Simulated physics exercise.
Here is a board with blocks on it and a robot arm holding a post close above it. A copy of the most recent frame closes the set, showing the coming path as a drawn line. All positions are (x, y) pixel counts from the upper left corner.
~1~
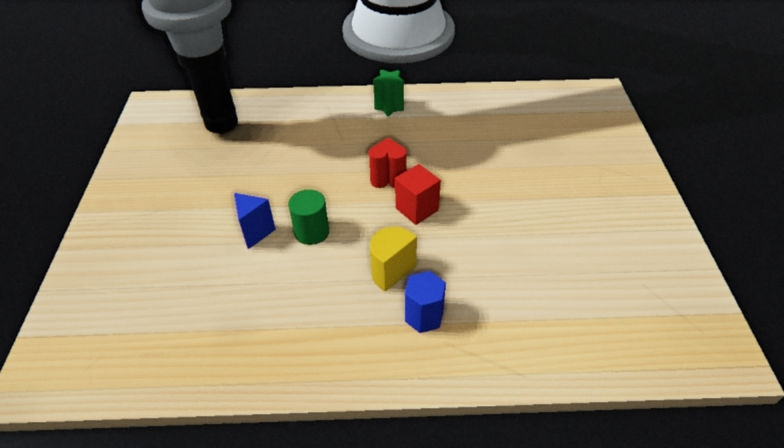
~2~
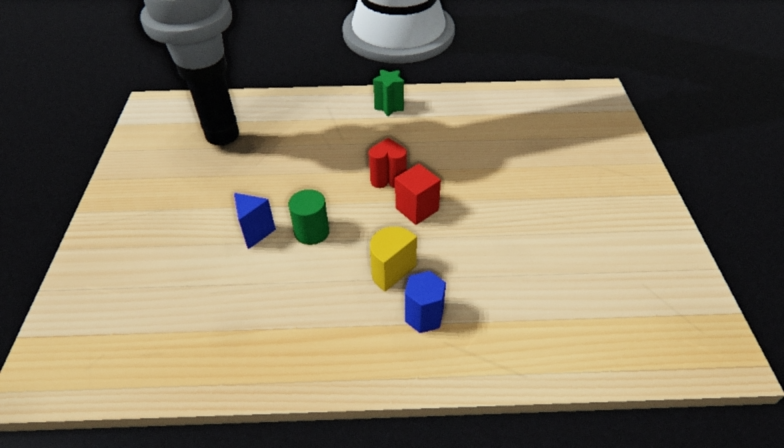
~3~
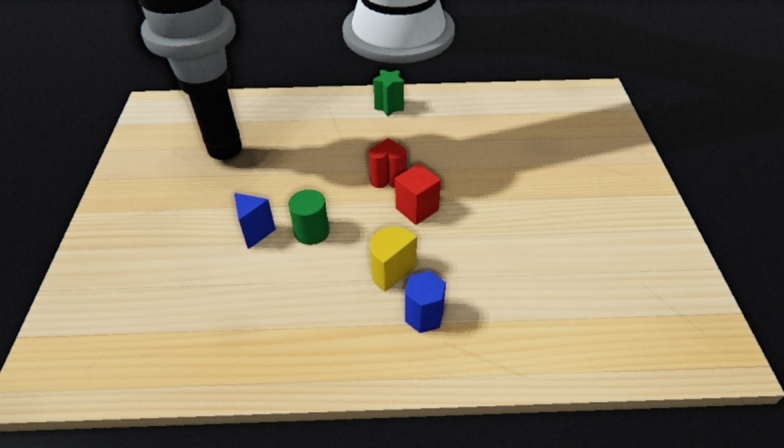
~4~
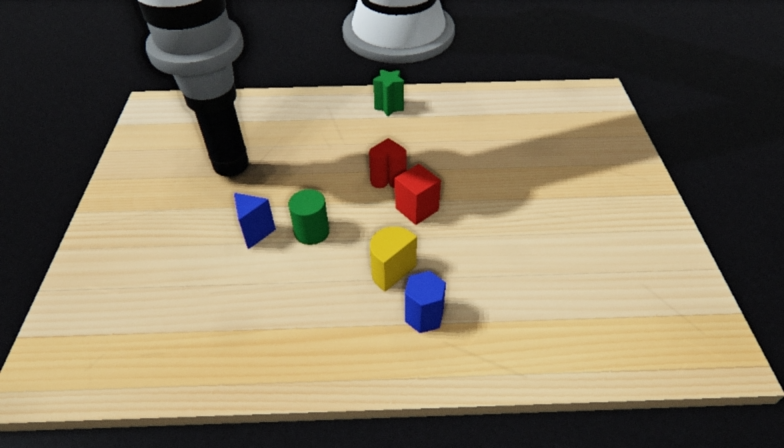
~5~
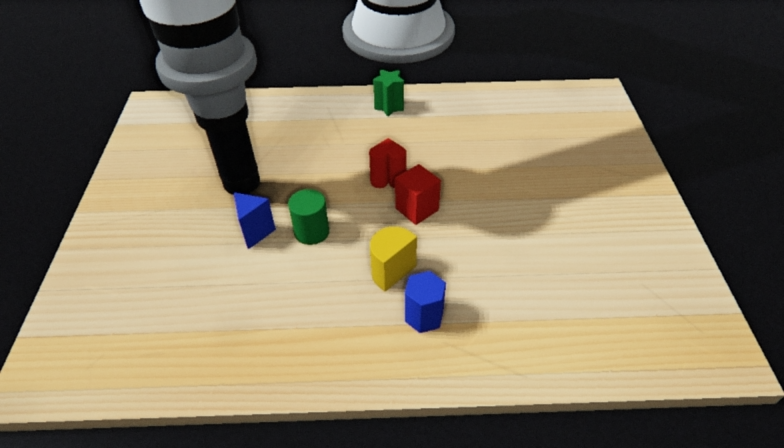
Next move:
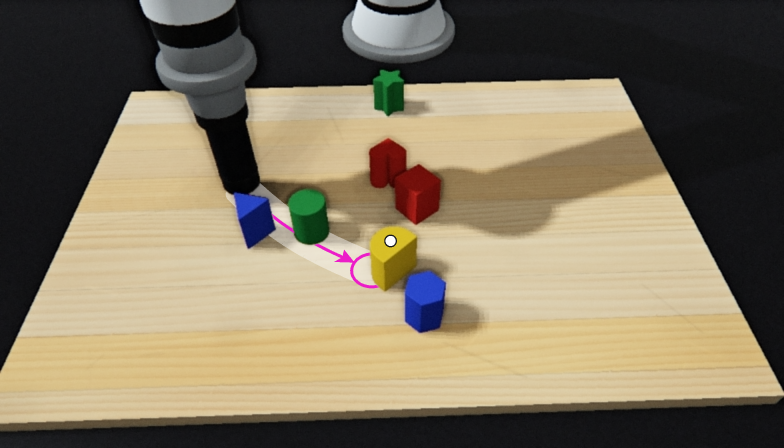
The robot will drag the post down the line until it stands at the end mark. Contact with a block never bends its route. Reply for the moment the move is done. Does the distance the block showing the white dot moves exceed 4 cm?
The answer is no.
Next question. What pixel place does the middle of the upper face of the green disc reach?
The answer is (396, 216).
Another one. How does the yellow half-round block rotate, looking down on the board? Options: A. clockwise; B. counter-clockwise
Correct choice: A.
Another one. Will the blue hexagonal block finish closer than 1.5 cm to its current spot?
In short: Yes.
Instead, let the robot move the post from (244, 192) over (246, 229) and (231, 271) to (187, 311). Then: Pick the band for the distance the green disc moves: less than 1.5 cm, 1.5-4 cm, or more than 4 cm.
Of the three bands, it's under 1.5 cm.
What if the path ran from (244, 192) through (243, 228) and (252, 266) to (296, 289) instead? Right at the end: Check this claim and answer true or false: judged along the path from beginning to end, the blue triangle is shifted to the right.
Answer: False.
The drawn path runs from (244, 192) over (298, 234) to (372, 270); the dot is on the yellow half-round block.
The first path, step by step. One third of the way, post (277, 213); blue triangle (247, 209), turned 15° clockwise.
Two thirds of the way, post (321, 240); blue triangle (248, 210), turned 20° clockwise; green disc (358, 217).
At the end, post (372, 262); blue triangle (248, 210), turned 20° clockwise; green disc (396, 216); yellow half-round block (413, 247), turned 20° clockwise; blue hexagonal block not moved.
